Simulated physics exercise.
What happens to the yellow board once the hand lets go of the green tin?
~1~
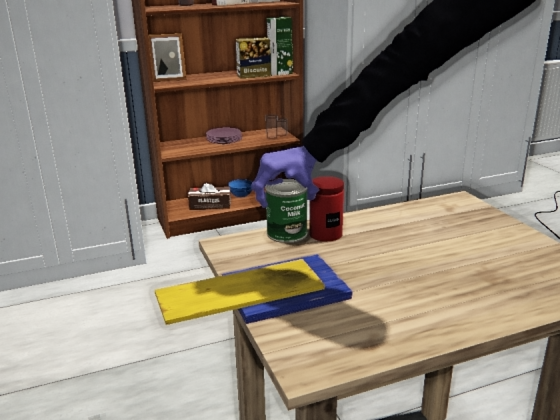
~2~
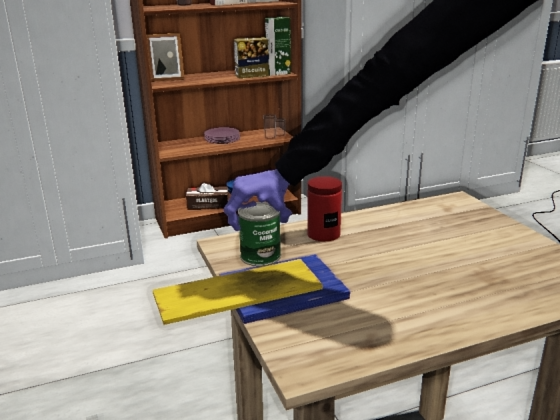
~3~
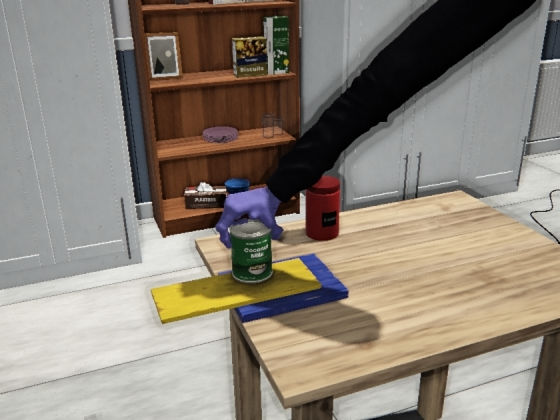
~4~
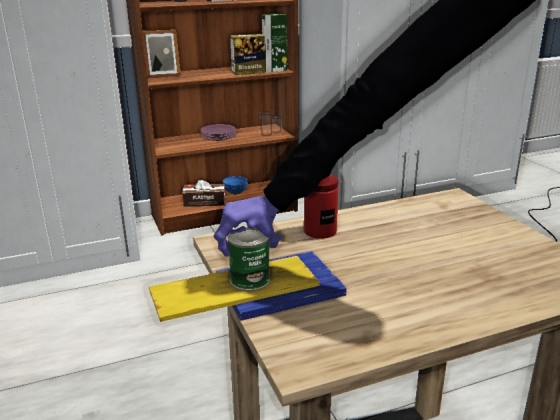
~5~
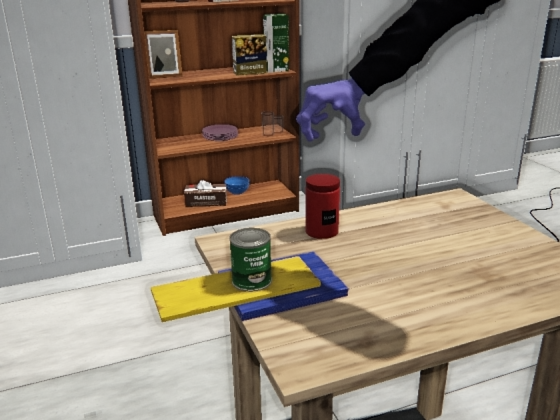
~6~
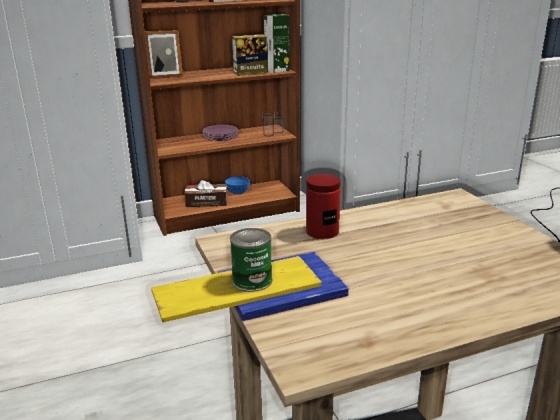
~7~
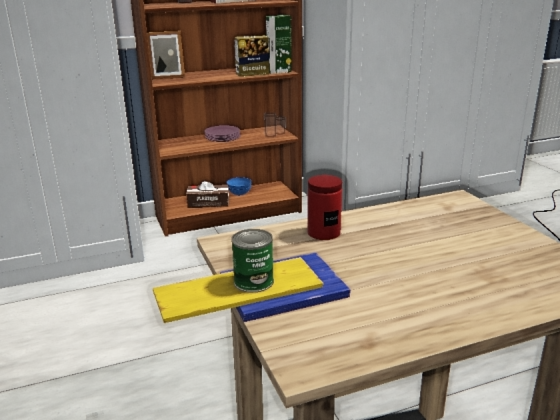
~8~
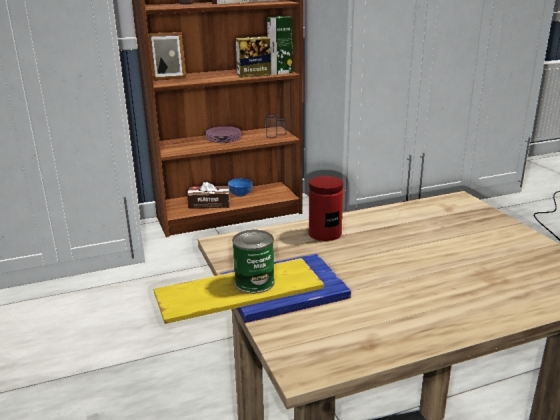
The yellow board stays on the table, still sticking out over the end with the green tin upright on it.
